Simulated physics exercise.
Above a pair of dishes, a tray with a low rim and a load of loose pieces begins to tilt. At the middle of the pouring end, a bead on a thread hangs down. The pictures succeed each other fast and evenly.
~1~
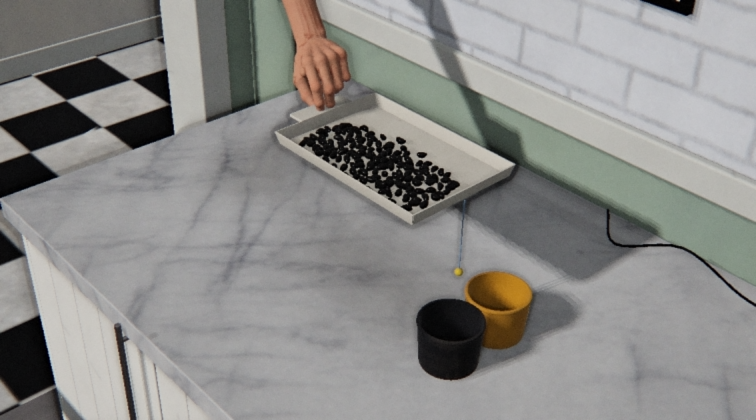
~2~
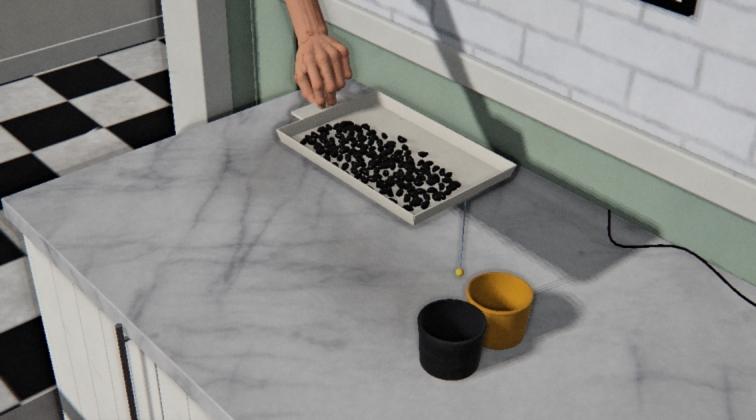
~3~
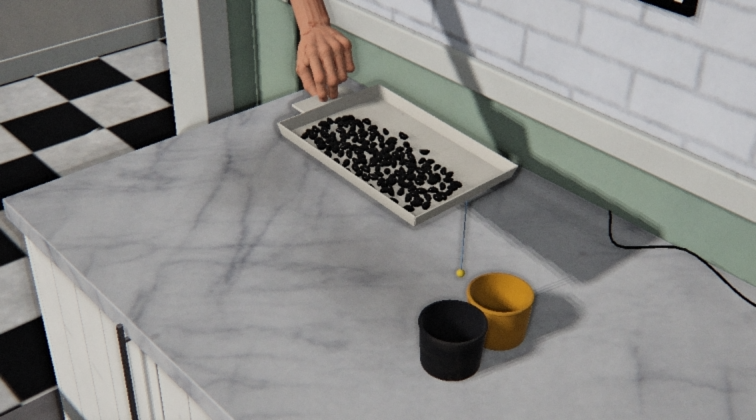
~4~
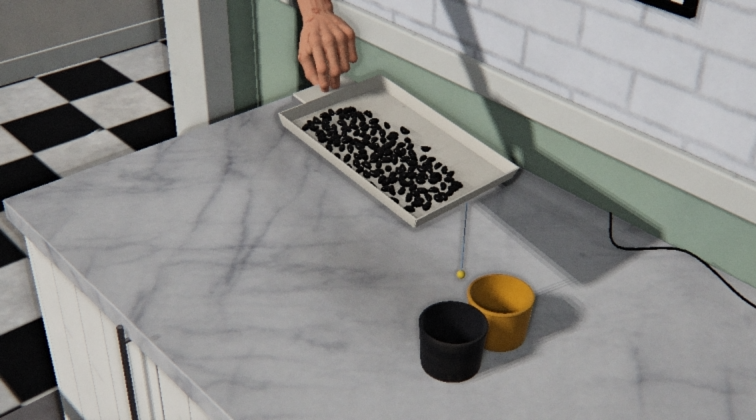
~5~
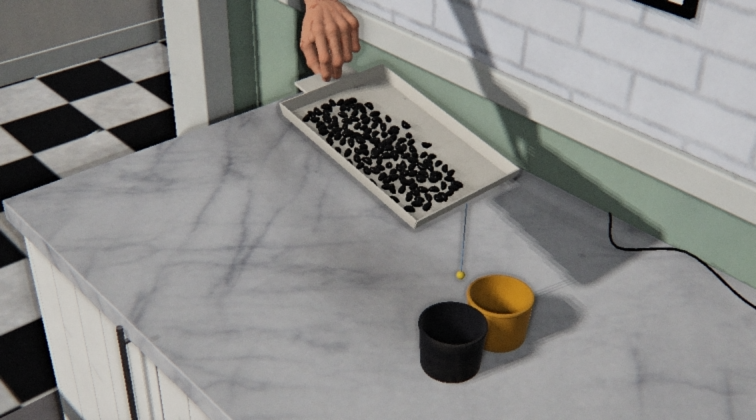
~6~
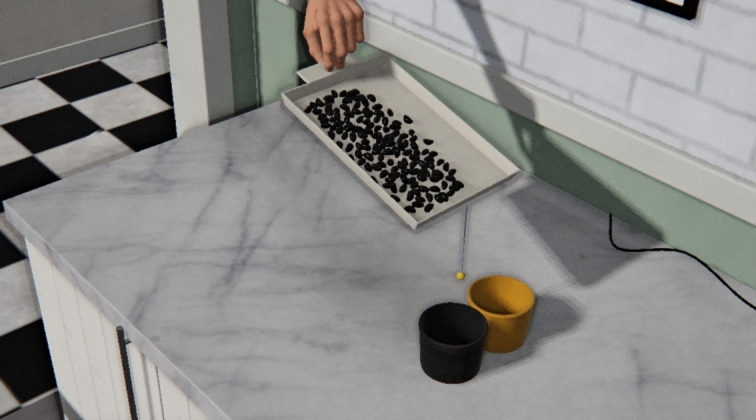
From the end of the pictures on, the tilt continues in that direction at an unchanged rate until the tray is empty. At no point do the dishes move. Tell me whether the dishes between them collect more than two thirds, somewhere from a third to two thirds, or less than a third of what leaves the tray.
Between them they collect more than two thirds.
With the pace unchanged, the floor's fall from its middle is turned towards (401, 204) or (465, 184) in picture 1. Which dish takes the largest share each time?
At the first place the left dish, at the second right.
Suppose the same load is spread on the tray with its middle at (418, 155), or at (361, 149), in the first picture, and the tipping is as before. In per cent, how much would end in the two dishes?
You'd get about 70 per cent first and about 80 per cent second.
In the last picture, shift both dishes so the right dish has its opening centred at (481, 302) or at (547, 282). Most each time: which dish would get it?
Outcome A - the right-side one; outcome B - the left-side one.
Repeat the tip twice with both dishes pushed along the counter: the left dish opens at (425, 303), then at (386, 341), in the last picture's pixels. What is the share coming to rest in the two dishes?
Roughly 0 % and 10 %.
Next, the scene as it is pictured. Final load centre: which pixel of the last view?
Roughly at (493, 337), give or take.
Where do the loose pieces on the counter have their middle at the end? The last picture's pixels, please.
The middle lies near (571, 377).
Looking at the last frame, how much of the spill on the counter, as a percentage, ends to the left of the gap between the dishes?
I'd put it at close to 10 per cent.
Soon after the last picture, tray tipped steeply; all on the tray.
A little later, tray tipped right over; about two thirds on the tray; a stray few in the left dish; a small part in the right dish; a stray few outside both; about a quarter in the air.
Later still, tray tipped past a quarter turn; about a quarter in the left dish; about half in the right dish; about a quarter outside both.
At rest, tray tipped past a quarter turn; about a quarter in the left dish; about half in the right dish; about a quarter outside both.
